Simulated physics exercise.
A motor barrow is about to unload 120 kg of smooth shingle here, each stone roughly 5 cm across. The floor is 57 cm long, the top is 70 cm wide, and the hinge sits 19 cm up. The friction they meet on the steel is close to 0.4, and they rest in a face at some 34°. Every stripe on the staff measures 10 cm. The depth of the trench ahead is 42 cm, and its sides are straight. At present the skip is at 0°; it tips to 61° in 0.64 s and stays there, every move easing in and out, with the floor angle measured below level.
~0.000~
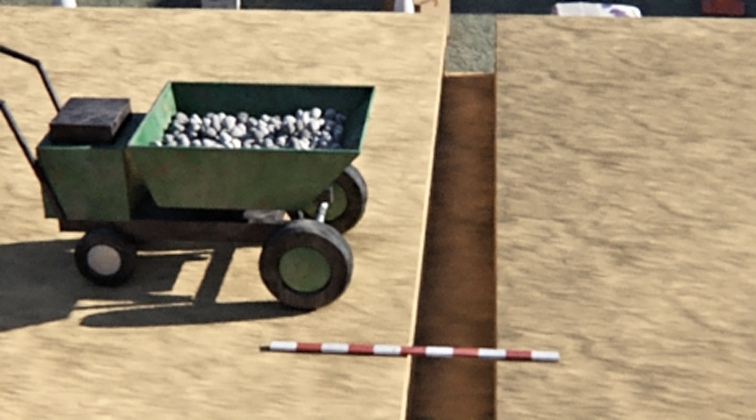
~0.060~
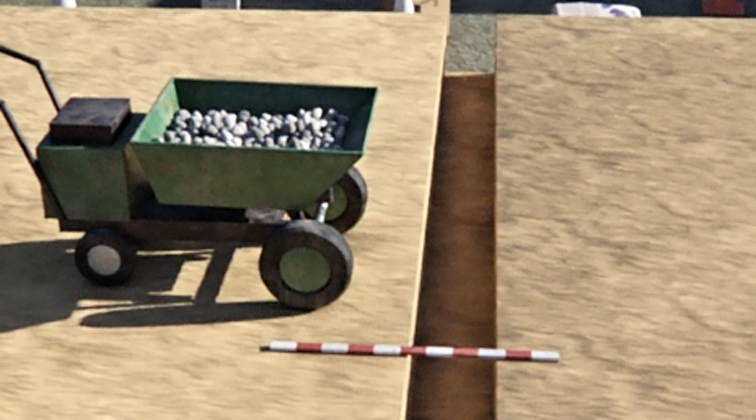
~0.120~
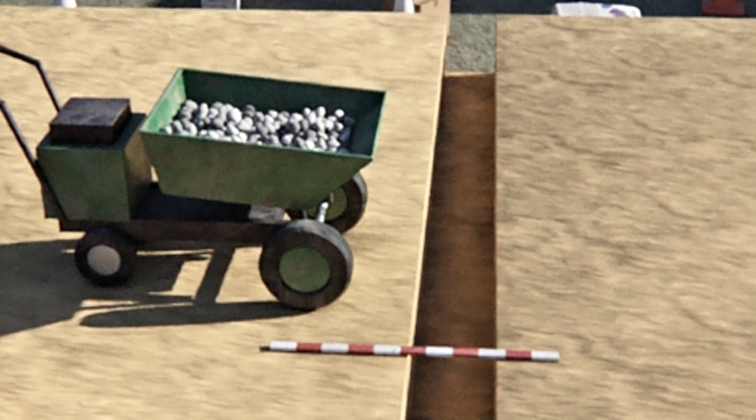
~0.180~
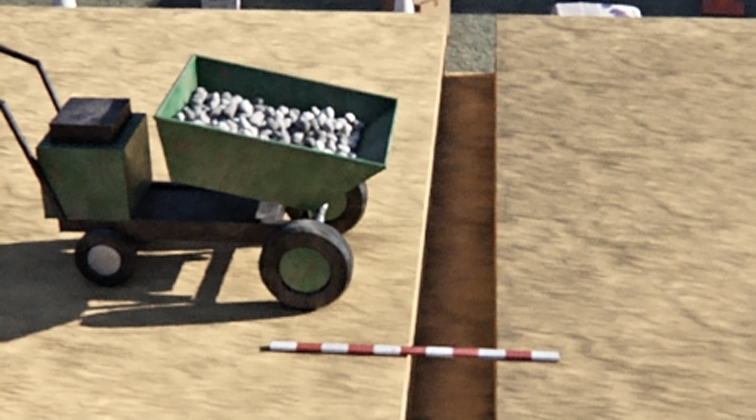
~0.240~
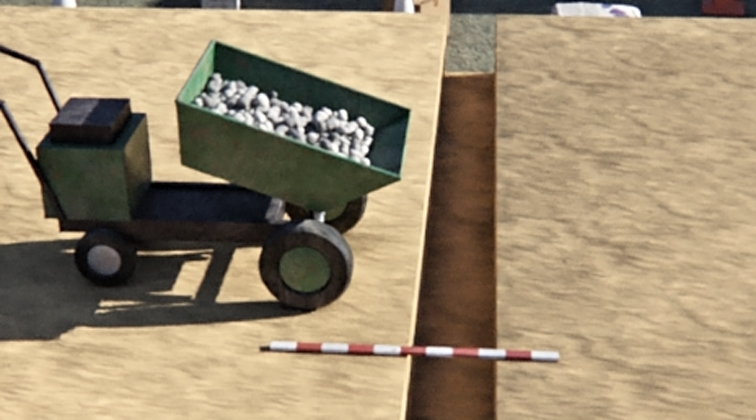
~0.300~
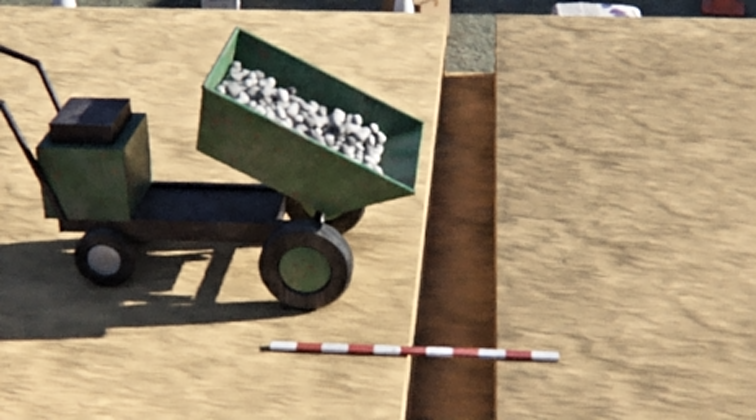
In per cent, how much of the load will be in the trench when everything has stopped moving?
Around 49 per cent of it.
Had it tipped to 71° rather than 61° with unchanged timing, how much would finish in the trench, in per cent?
Some 50% would finish there.
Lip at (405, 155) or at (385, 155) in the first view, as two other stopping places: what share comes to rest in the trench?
Around 20% for the first place and 35% for the second.
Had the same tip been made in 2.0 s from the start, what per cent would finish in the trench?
In that case some 75 per cent.
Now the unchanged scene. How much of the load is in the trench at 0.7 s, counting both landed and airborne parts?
I'd say near 10 per cent at that time.
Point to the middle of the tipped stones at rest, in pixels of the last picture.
I'd point to around (505, 272).
After 0.5 s the floor is at 51°; 100 % in the skip; the foremost stones are at (412, 209).
After 0.7 s the floor is at 61°; 89 % in the skip, 10 % in the trench, 1 % past the trench; the foremost stones are at (510, 256).
After 1.1 s the floor is at 61°; 33 % in the skip, 19 % in the trench, 48 % past the trench; the foremost stones are at (660, 277).
After 3.0 s the floor is at 61°; 0 % in the skip, 49 % in the trench, 51 % past the trench; the foremost stones are past the picture's edge.
